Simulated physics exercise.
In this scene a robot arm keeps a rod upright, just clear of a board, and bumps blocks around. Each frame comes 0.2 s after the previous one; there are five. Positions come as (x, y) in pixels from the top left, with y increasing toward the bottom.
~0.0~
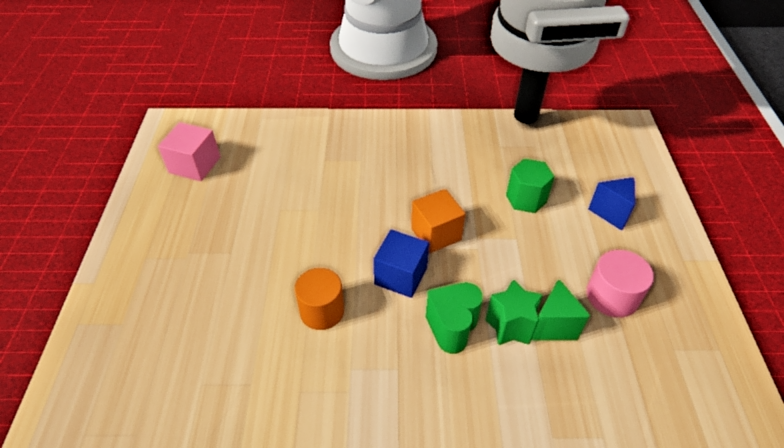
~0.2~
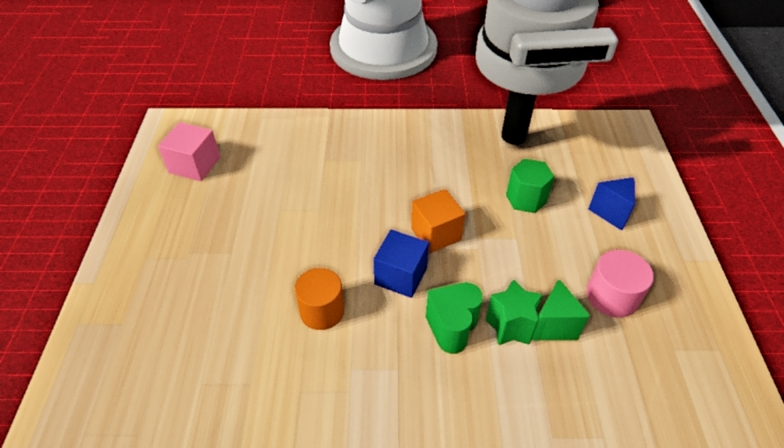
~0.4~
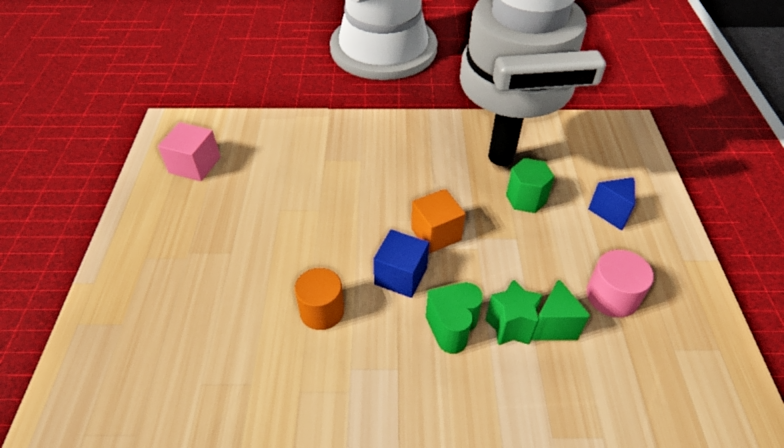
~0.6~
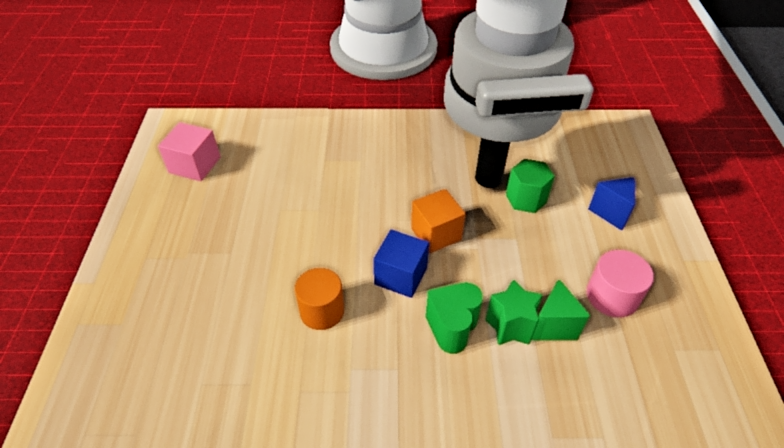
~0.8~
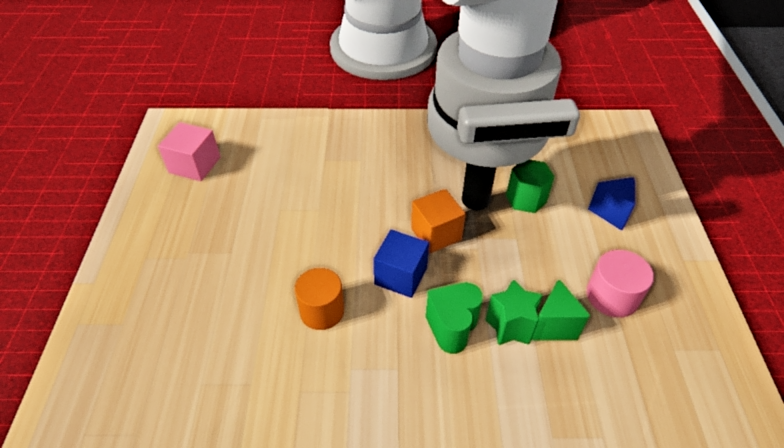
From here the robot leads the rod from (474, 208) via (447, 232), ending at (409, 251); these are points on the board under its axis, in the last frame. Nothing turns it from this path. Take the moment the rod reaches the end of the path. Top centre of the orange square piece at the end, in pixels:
The orange square piece ends near (373, 225).
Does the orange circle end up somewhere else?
I believe not.
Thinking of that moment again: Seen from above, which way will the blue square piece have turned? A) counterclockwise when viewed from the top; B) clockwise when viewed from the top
Letter A.
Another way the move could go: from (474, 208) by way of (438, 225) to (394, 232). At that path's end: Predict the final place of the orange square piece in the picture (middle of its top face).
My best guess is (387, 233).
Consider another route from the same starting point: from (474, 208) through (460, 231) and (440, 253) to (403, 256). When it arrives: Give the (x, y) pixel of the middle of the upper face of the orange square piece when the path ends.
The centre of its top will be at (379, 210).
The first path, step by step. Halfway along, rod (448, 225); blue square piece (399, 252); orange square piece (418, 217).
At the end, rod (409, 243); orange circle not moved; blue square piece (393, 258), turned 25° anticlockwise; orange square piece (373, 225), turned 25° clockwise; green hexagon not moved.
